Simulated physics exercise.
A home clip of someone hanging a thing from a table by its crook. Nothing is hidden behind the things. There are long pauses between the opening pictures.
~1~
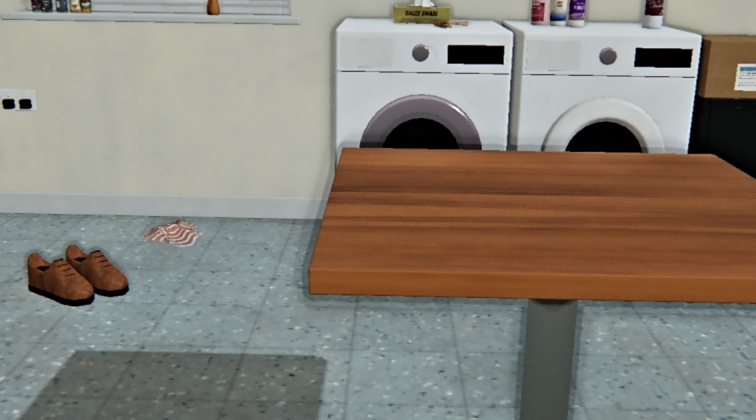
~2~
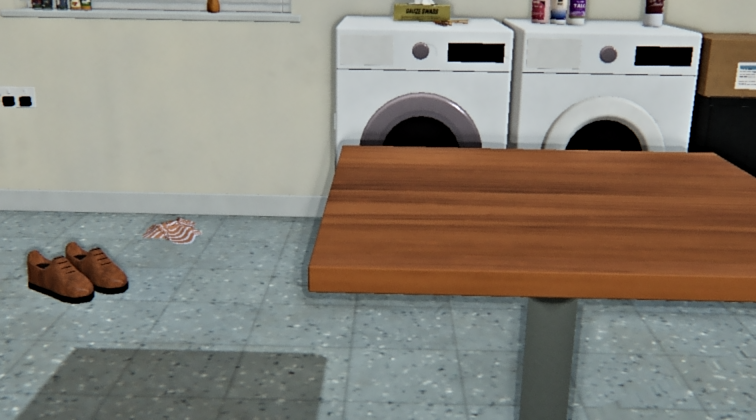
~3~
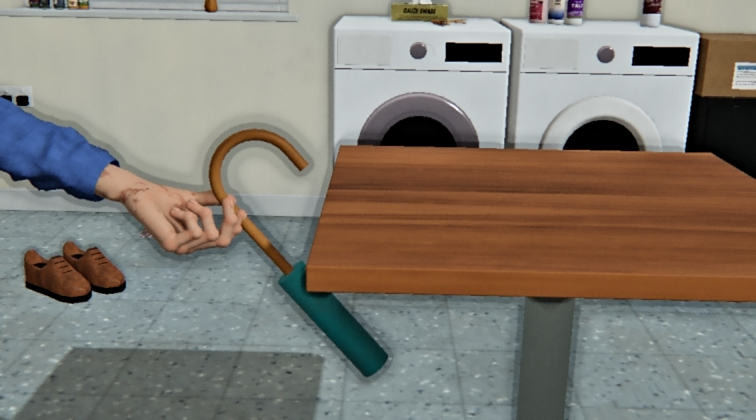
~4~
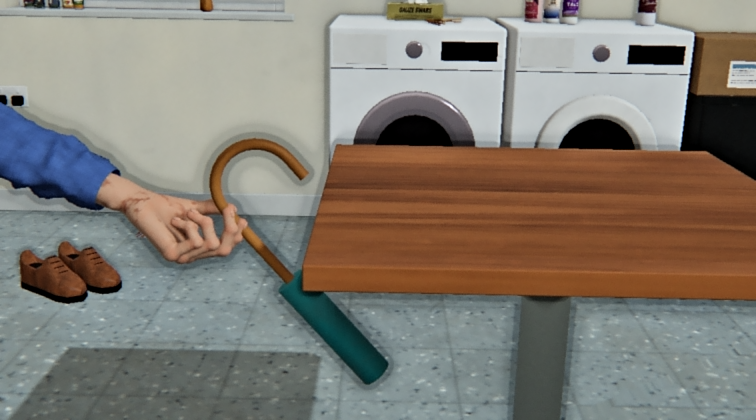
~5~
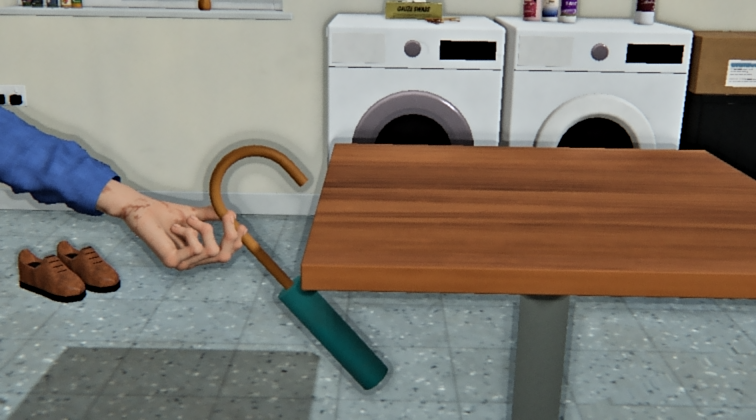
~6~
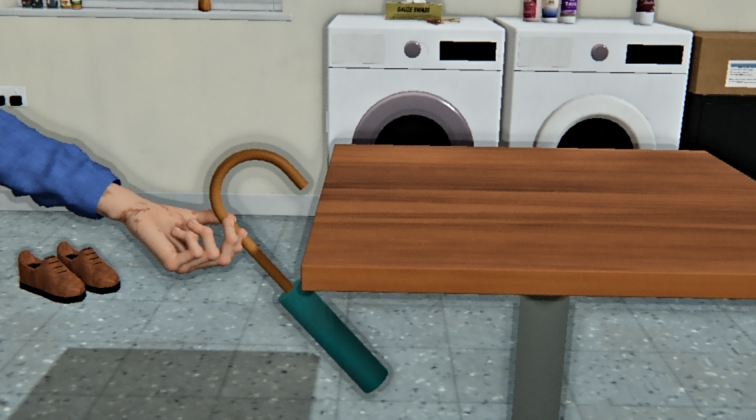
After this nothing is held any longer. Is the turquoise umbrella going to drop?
The turquoise umbrella slips off.
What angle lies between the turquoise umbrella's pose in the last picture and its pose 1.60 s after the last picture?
Some 50 degrees.
Then, 0.42 s later than the last frame, turquoise umbrella dropping.
Then, 1.60 s later than the last frame, turquoise umbrella fallen.
When it is over, the turquoise umbrella drops past the edge.
